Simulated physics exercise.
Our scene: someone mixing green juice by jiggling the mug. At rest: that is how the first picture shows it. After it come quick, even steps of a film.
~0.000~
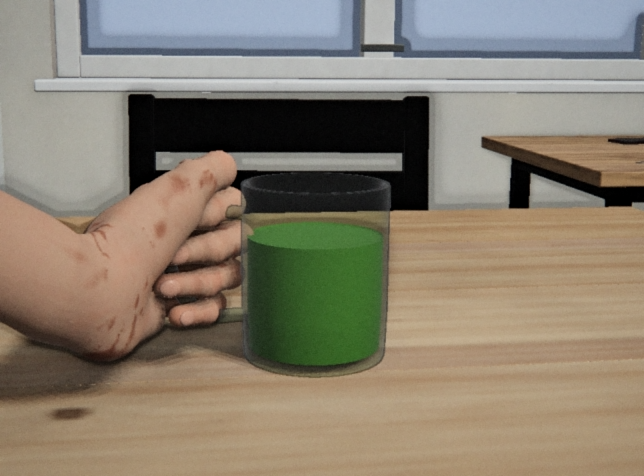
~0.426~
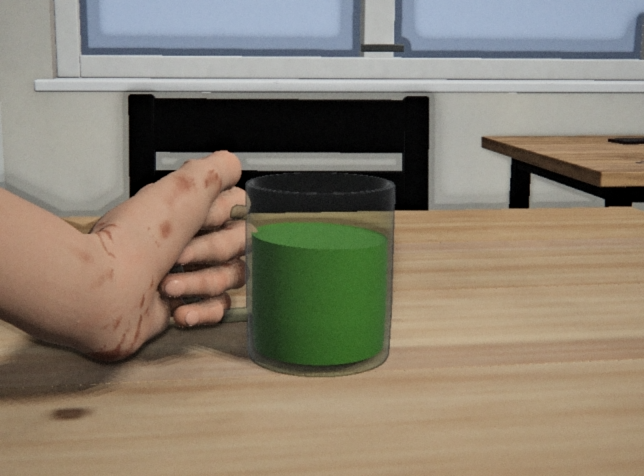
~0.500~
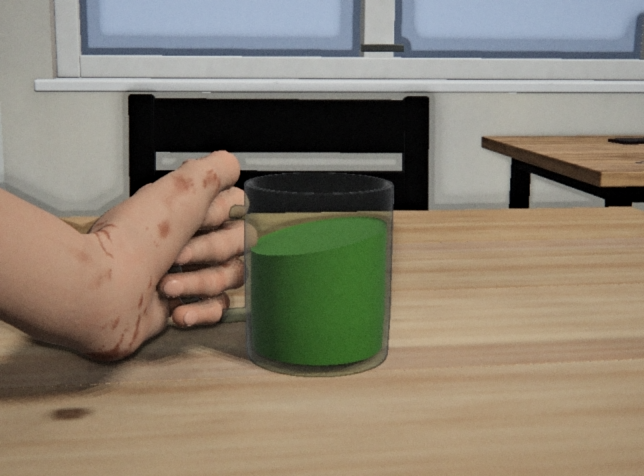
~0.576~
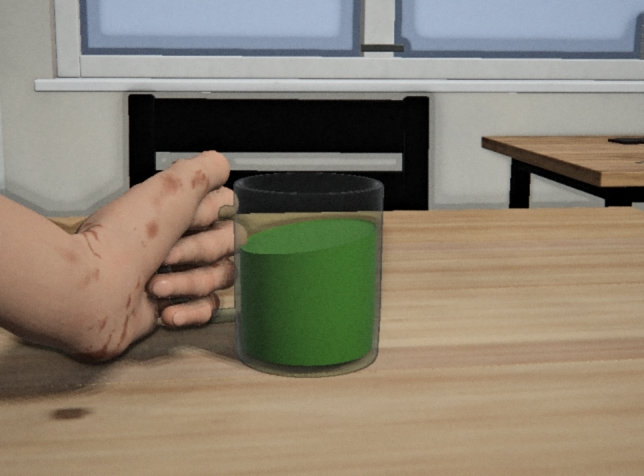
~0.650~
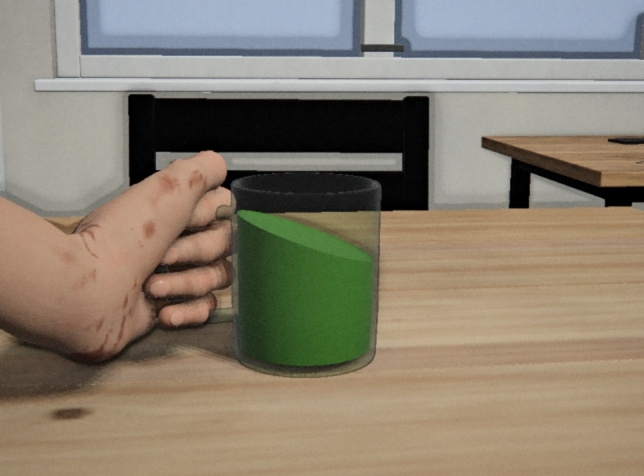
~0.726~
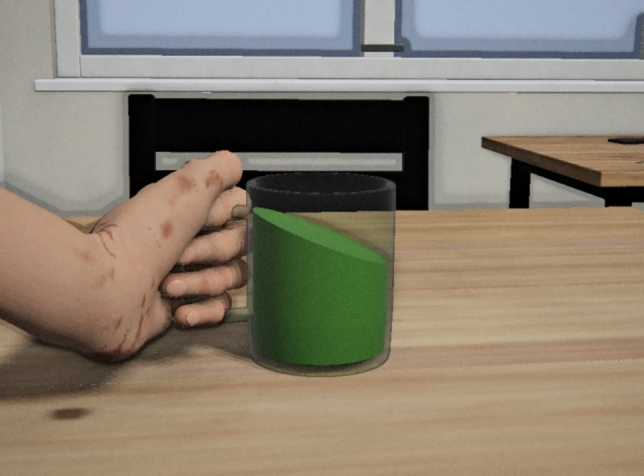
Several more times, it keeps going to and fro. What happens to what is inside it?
It runs over the edge.
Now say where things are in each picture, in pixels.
In the first picture, mug (315, 263) about two thirds full; at rest.
In the second picture, mug about two thirds full, surface at (320, 237); surface about level.
In the third picture, mug (318, 263) about two thirds full; surface clearly higher on the right.
In the fourth picture, mug about two thirds full, surface at (308, 237); surface clearly higher on the right.
In the fifth picture, mug (306, 263) about two thirds full; surface much higher on the left.
In the sixth picture, mug about two thirds full, surface at (320, 237); surface much higher on the left.
Around 1.0 s, the highest wave so far goes over the rim.
Around 5.1 s, the highest wave so far goes over the rim; some is on the top.
